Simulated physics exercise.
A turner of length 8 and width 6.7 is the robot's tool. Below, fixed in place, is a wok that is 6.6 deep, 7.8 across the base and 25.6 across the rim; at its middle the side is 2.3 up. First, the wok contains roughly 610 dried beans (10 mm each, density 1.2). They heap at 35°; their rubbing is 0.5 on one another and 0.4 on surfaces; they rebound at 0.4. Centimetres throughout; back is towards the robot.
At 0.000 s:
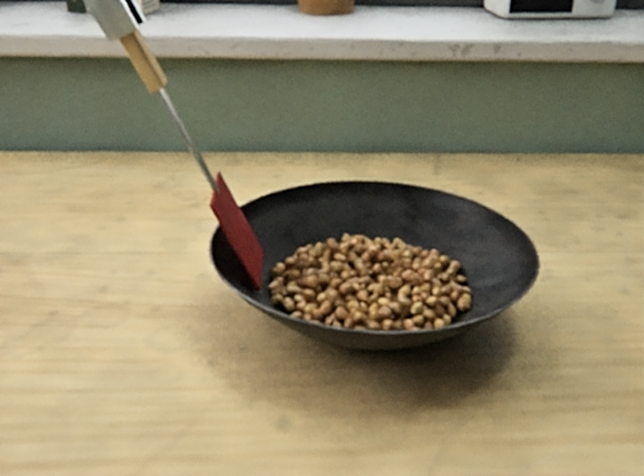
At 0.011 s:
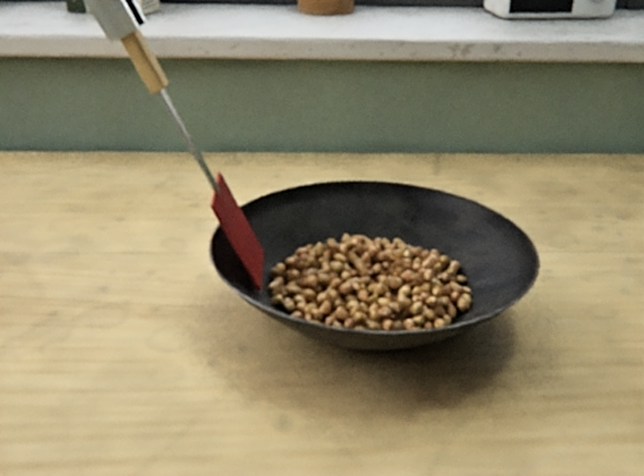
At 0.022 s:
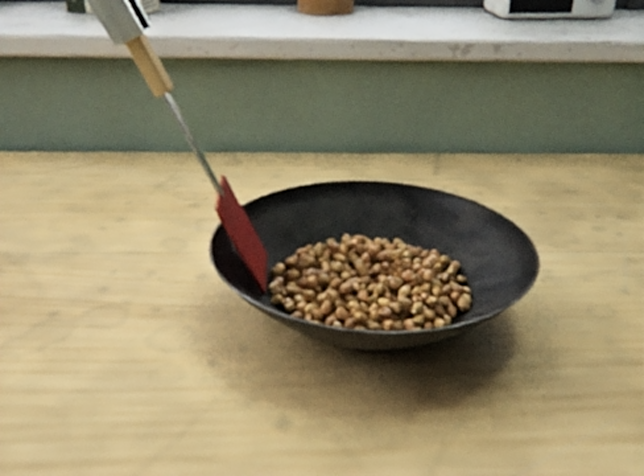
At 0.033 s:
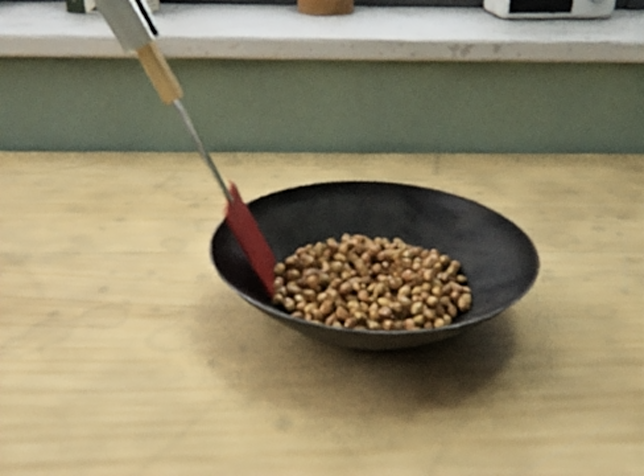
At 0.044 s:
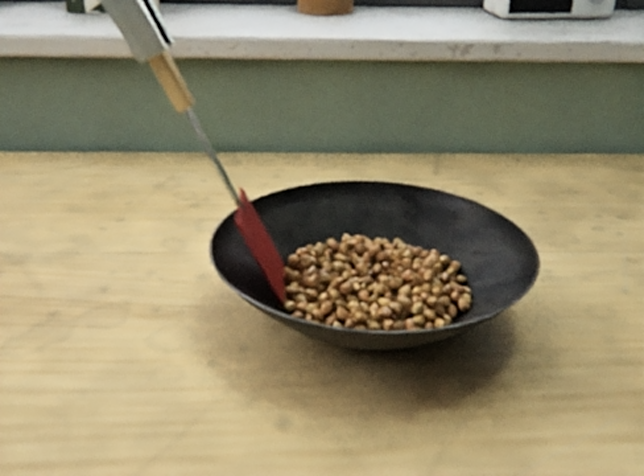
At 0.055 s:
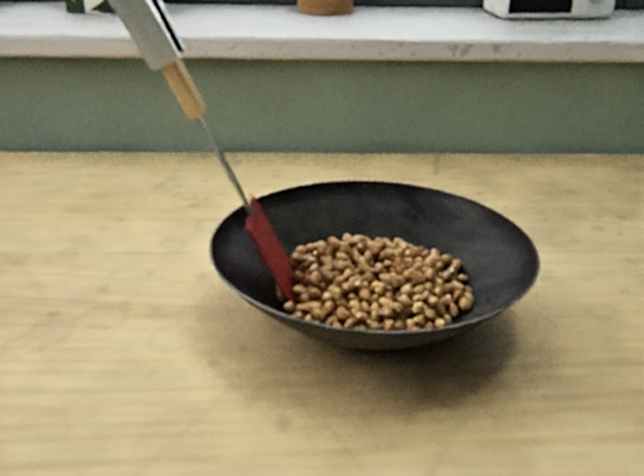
A robot arm slides a red turner slightly rightward against beans in a black wok.
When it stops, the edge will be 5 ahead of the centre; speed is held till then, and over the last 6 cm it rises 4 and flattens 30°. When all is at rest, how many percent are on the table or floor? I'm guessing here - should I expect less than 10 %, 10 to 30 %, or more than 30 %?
You should expect less than 10 %.
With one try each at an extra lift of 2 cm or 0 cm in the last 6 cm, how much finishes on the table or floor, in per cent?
Roughly 5 per cent, then 10 per cent.
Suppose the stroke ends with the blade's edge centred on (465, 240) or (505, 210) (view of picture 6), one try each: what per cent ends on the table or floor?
First try about 25 percent, second about 45 percent.
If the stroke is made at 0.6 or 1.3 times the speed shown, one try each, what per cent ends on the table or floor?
Try one about 0 %, try two about 15 %.
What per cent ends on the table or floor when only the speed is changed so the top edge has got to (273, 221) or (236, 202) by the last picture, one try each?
Estimates: About 30 %, about 0 %.
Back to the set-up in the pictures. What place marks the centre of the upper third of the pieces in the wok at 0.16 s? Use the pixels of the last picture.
Roughly pixel (453, 260).
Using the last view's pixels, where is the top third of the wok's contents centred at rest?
I'd say around pixel (476, 261).
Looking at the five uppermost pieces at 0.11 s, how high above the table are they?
Height: Approx. 6 cm.
By 0.11 s, sloping 65°, highest piece 6 above the table; 609 in the wok.
By 0.16 s, sloping 52°, highest piece 7 above the table; 609 in the wok.
By 0.38 s, sloping 35°, highest piece 8 above the table; 577 in the wok, 14 on the table or floor, 18 on the blade or in flight.
By 1.43 s, sloping 35°, highest piece 7 above the table; 576 in the wok, 33 on the table or floor.
Final count, 576 in the wok, 33 on the table or floor. That is 5 % on the table or floor.
